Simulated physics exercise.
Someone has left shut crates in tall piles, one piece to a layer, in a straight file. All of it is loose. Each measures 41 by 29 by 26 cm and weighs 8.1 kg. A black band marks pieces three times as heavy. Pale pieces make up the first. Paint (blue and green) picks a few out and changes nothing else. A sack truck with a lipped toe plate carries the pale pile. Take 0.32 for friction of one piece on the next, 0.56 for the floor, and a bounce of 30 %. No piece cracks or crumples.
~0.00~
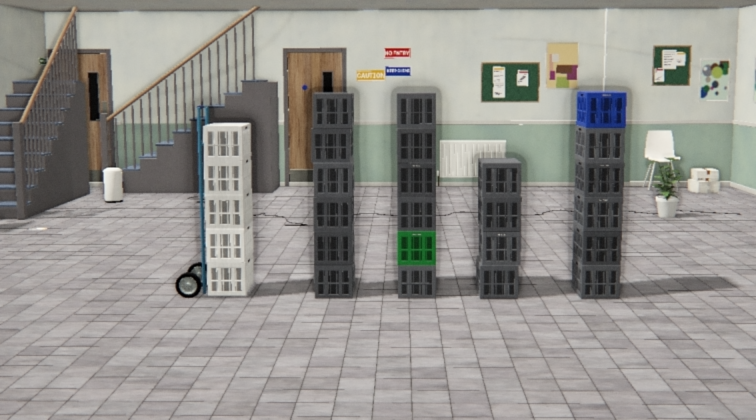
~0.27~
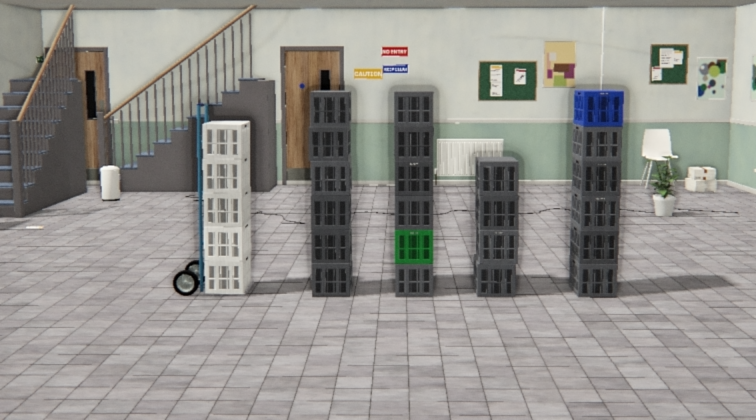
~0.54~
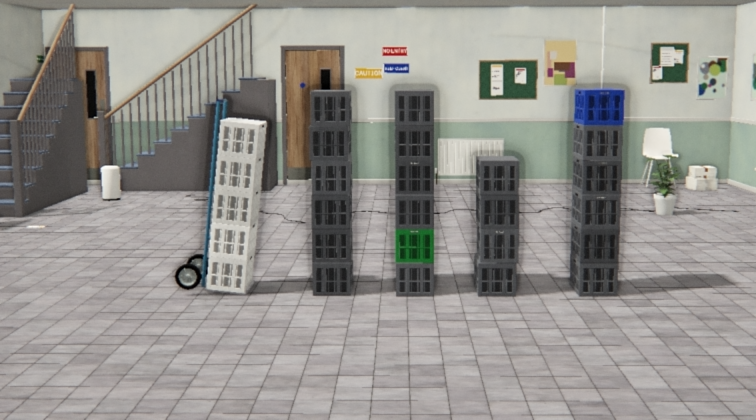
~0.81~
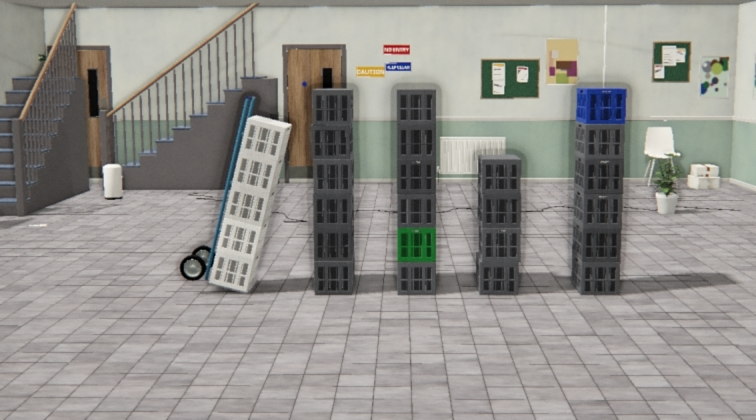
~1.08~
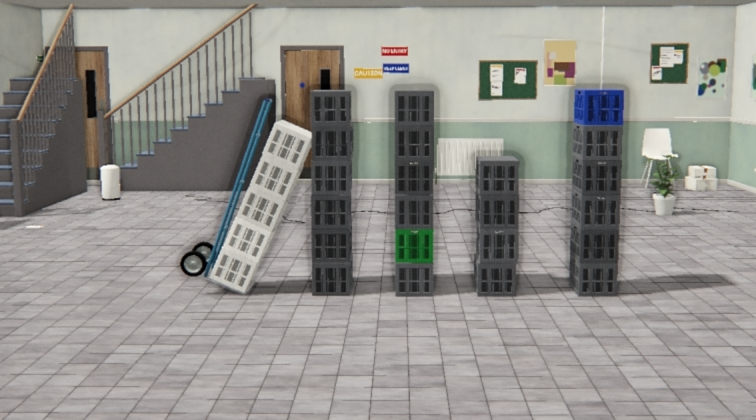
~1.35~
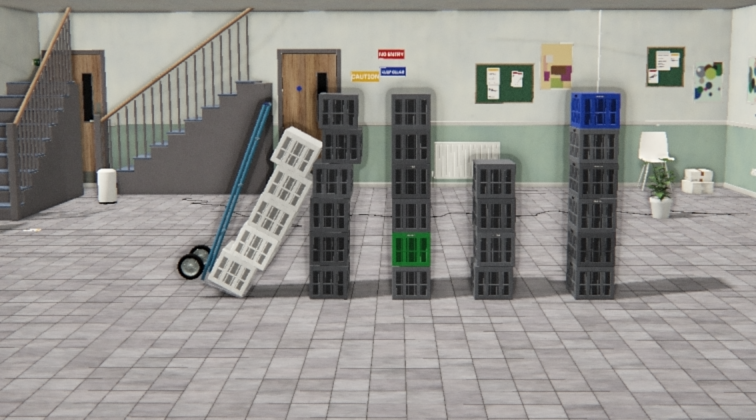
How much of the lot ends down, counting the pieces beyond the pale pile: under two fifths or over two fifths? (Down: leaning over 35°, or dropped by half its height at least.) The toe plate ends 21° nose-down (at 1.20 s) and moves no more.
Upwards of two fifths of them.
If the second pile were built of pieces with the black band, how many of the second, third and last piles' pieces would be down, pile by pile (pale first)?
Then second 0, third 0, last 0.
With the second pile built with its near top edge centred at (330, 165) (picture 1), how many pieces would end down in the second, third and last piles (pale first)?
In that case second 4, third 6, last 5.
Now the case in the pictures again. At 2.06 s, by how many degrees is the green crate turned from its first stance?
Some 0°.
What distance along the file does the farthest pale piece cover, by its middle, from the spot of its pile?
About 120 cm.
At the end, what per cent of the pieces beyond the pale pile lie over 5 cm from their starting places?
Shifted: 95 per cent.
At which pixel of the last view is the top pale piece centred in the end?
Around (380, 212).
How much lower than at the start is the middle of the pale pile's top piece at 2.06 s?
Roughly 20 cm.
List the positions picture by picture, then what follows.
In the first picture (pixels give the middle of a visible side), truck frame (200, 146) 0° forward; green crate (417, 249); blue crate (606, 110); none of the others has stirred.
The second picture shows truck frame (199, 143) 1° forward; blue crate (604, 109).
The third picture shows truck frame (216, 139) 7° forward, top of the pale pile leaning 7°; blue crate (604, 108); none of the others has stirred.
The fourth picture shows truck frame (239, 136) 14° forward, top of the pale pile leaning 15°; blue crate (606, 107); none of the others has stirred.
The fifth picture shows truck frame (253, 137) 20° forward, top of the pale pile leaning 24°; blue crate (604, 108); none of the others has stirred.
The sixth picture shows truck frame (252, 141) 21° forward, top of the pale pile leaning 28°; blue crate (601, 111); green crate (411, 250); movement in 3 of them.
After 2.06 s, 5 of the pale pile down; none of the 22 other crates down, 10 disturbed.
After 2.68 s, 5 of the pale pile down; 7 of the 22 other crates down; green crate 30° from how it stood.
After 3.18 s, 5 of the pale pile down; 15 of the 22 other crates down; green crate 44° from how it stood, 8 cm lower; blue crate 30° from how it stood.
After 3.76 s, 5 of the pale pile down; 20 of the 22 other crates down; blue crate upside down; green crate 44° from how it stood, 12 cm lower.
In the end (5.1 s), 5 of the pale pile down; 20 of the 22 other crates down; green crate 44° from how it stood, 12 cm lower; blue crate 1.29 m lower. That is 91 per cent. From the last view, middles, green crate near (466, 260), blue crate near (717, 260).
